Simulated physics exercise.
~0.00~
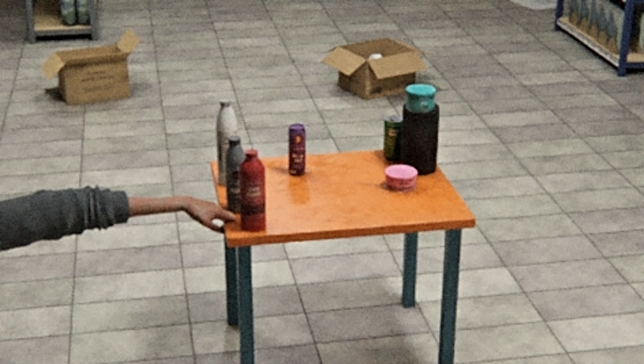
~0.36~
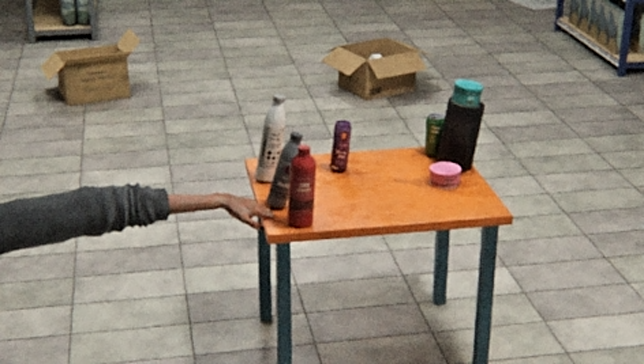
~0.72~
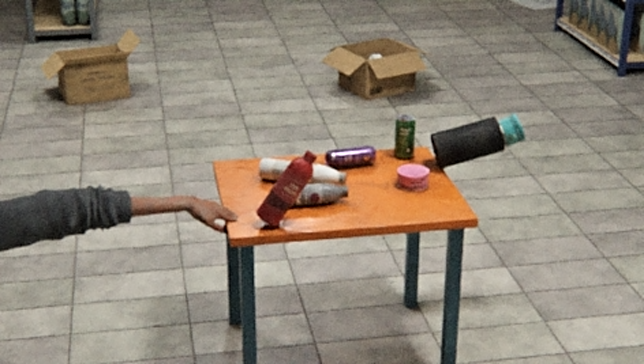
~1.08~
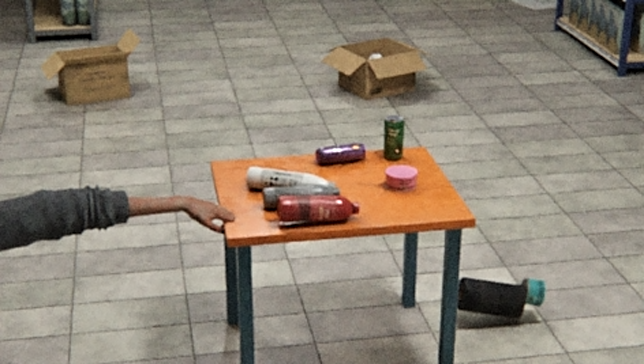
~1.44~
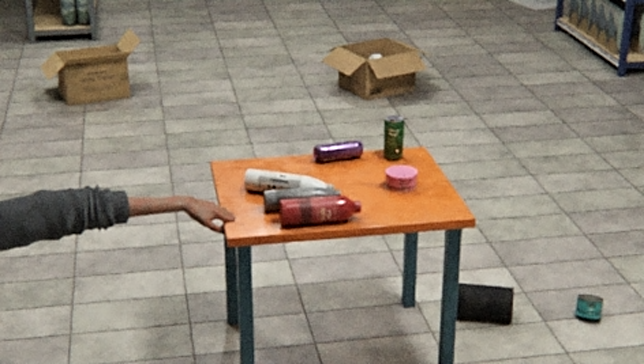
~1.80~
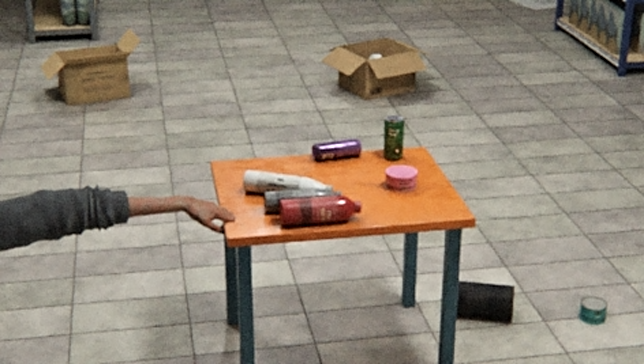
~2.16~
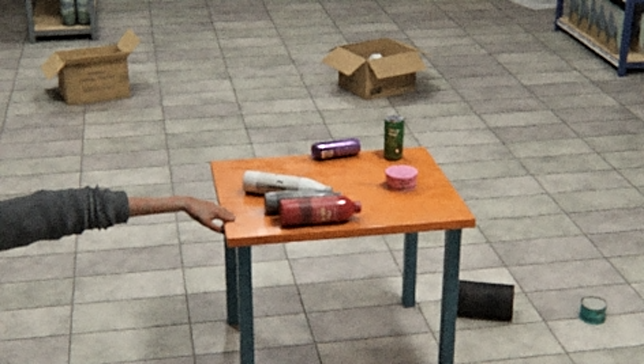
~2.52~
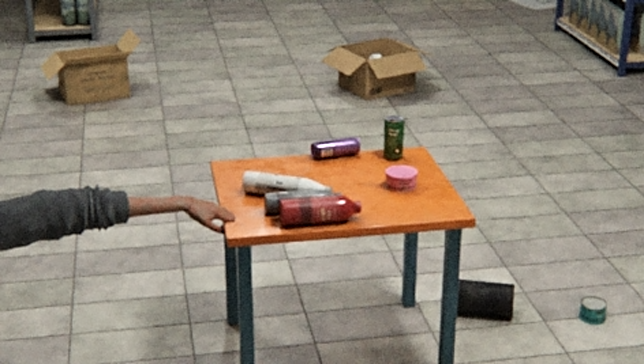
A hand jerks the table right and back, toppling bottles as a black container falls off.
